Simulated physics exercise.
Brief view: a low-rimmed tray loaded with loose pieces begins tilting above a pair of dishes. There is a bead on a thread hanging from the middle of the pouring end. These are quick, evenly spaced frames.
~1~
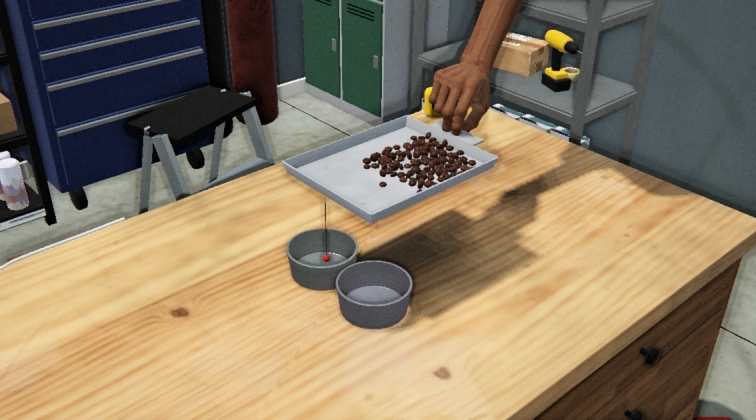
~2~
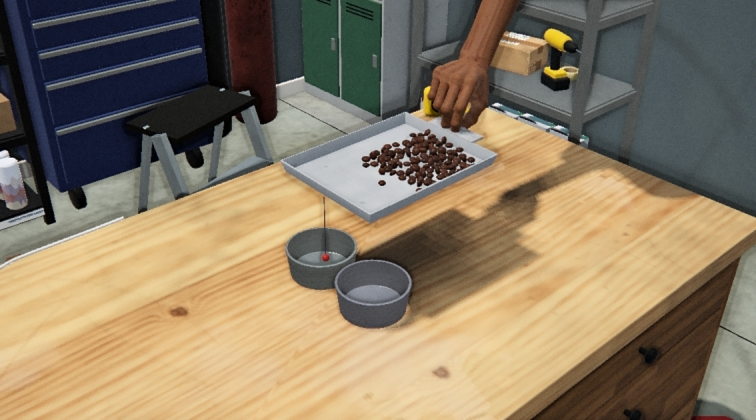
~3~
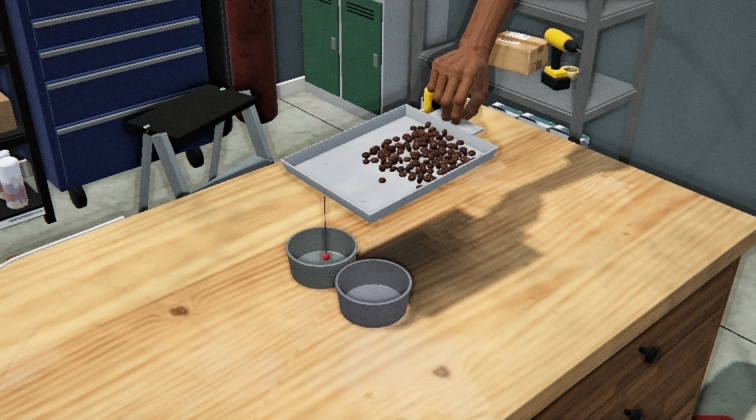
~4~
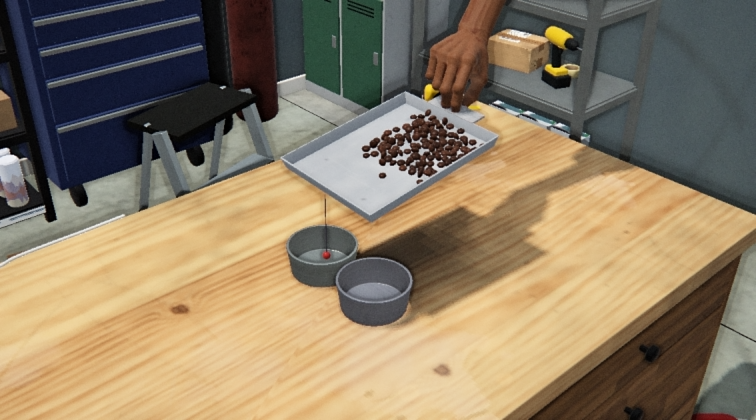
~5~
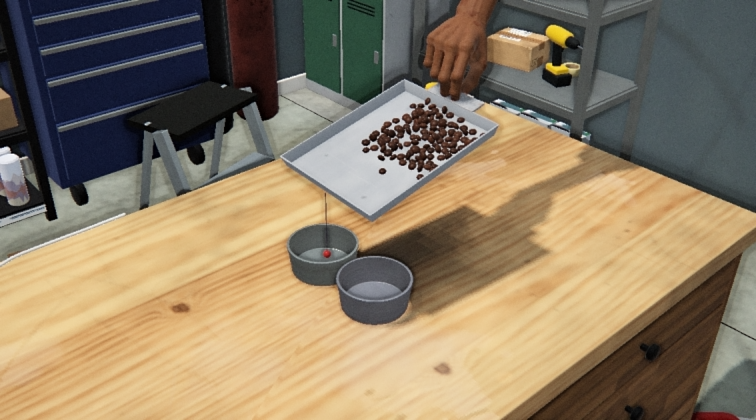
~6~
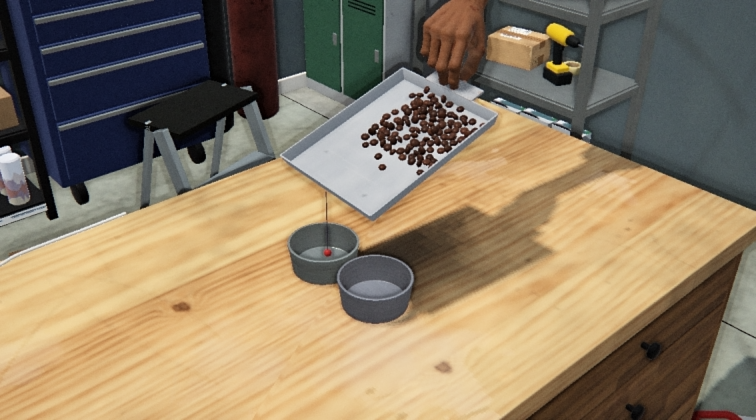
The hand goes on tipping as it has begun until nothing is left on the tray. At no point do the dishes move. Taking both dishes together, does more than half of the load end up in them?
Caught: Below half.
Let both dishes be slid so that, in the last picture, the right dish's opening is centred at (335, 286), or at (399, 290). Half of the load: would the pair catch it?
Catch, run one: Past the halfway mark; run two: Below the halfway mark.
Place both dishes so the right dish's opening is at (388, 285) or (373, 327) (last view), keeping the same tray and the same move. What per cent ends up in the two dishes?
Close to 10 in a hundred, then close to 70 in a hundred.
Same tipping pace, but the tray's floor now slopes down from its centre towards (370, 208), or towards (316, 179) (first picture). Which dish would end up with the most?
Result of try 1 is the right side, of try 2 the left side.
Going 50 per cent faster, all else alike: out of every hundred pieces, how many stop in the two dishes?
Result: About 10 per cent.
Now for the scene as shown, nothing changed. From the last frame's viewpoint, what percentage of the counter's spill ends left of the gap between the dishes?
I'd say some 80 in a hundred.
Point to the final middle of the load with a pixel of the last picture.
About (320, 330).
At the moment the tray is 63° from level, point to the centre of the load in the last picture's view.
Centre estimate: (346, 202).
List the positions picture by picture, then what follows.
The first picture shows corners of the pouring end (287, 161) and (372, 212), level; middle of the load (426, 162), flat chocolate drops; left dish (295, 270); right dish (346, 308); bead on its thread (327, 258).
The second picture shows corners of the pouring end (286, 160) and (371, 211), level; middle of the load (425, 160).
The third picture shows corners of the pouring end (286, 160) and (371, 212), tipped barely, lowest at the right corner; middle of the load (426, 155).
The fourth picture shows corners of the pouring end (285, 157) and (370, 211), tipped a little, lowest at the right corner; middle of the load (426, 146).
The fifth picture shows corners of the pouring end (285, 156) and (370, 212), tipped a little, lowest at the right corner; middle of the load (426, 137).
The sixth picture shows corners of the pouring end (285, 155) and (371, 212), tipped clearly, lowest at the right corner; middle of the load (425, 129); left dish (296, 265); right dish (347, 302).
Just after the last frame, tray tipped steeply; roughly two thirds on the tray; just a few outside both; roughly a quarter in the air.
A moment on, tray tipped past a quarter turn; roughly a quarter on the tray; just a few in the right dish; roughly two thirds outside both; about a tenth in the air.
Further on, tray tipped past a quarter turn; about a tenth in the right dish; almost all outside both.
When it is over, tray tipped past a quarter turn; about a tenth in the right dish; not one in the left dish; almost all outside both.
